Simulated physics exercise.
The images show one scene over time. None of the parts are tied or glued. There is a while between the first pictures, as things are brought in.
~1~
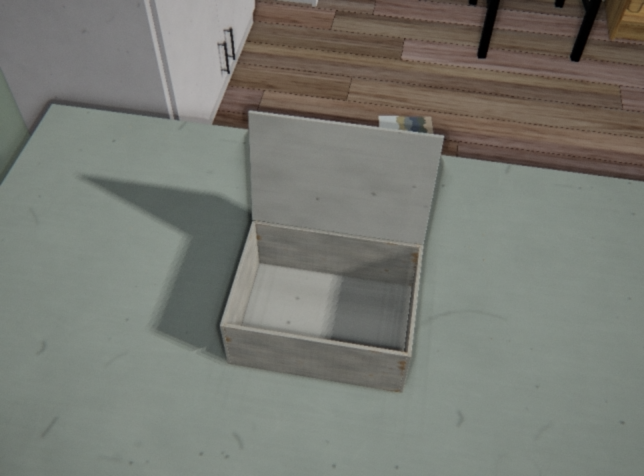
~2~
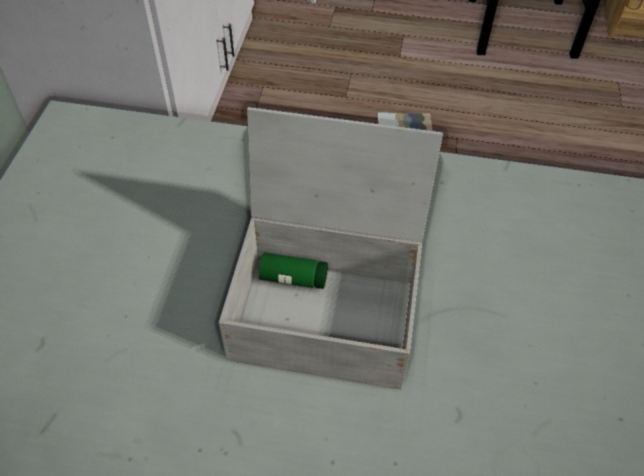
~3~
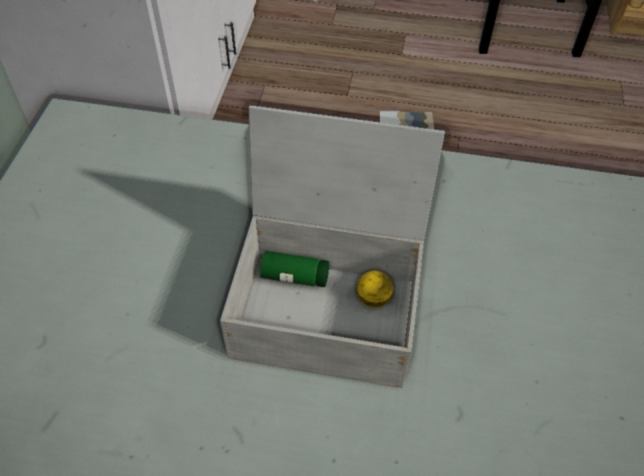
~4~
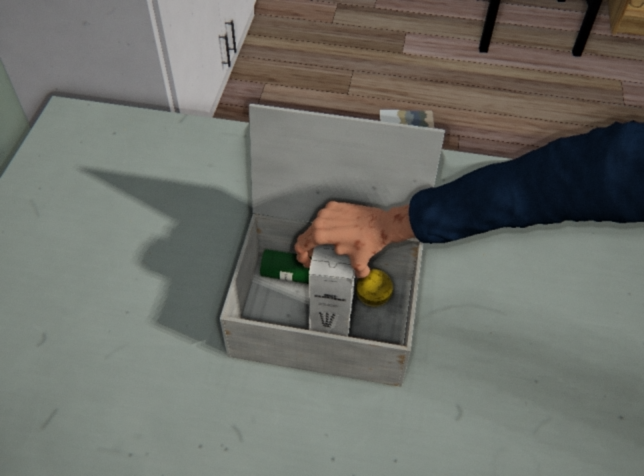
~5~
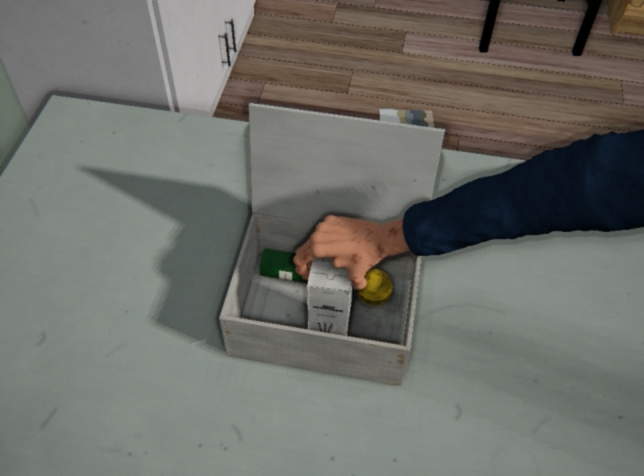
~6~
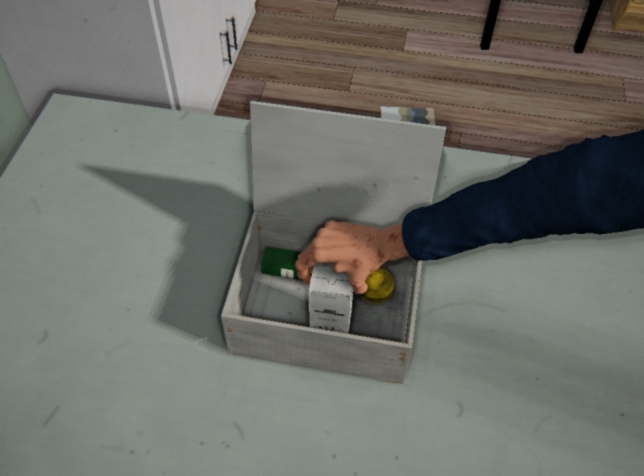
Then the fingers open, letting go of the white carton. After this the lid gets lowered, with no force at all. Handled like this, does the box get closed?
I expect the box to stay unclosed.
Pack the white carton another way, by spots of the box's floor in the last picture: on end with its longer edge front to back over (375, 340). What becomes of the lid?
Then it gets propped open.
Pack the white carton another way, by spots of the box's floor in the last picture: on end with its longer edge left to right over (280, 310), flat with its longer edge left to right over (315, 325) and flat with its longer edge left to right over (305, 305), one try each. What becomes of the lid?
Lid: First open, second closed, third closed.
Then, 1.30 s past the last view, lid 78° above the rim.
Then, 1.70 s past the last view, lid 53° above the rim.
Finally, lid 30° above the rim; all 3 still in place. Final places as the last picture's camera would see them, white carton near (332, 304).
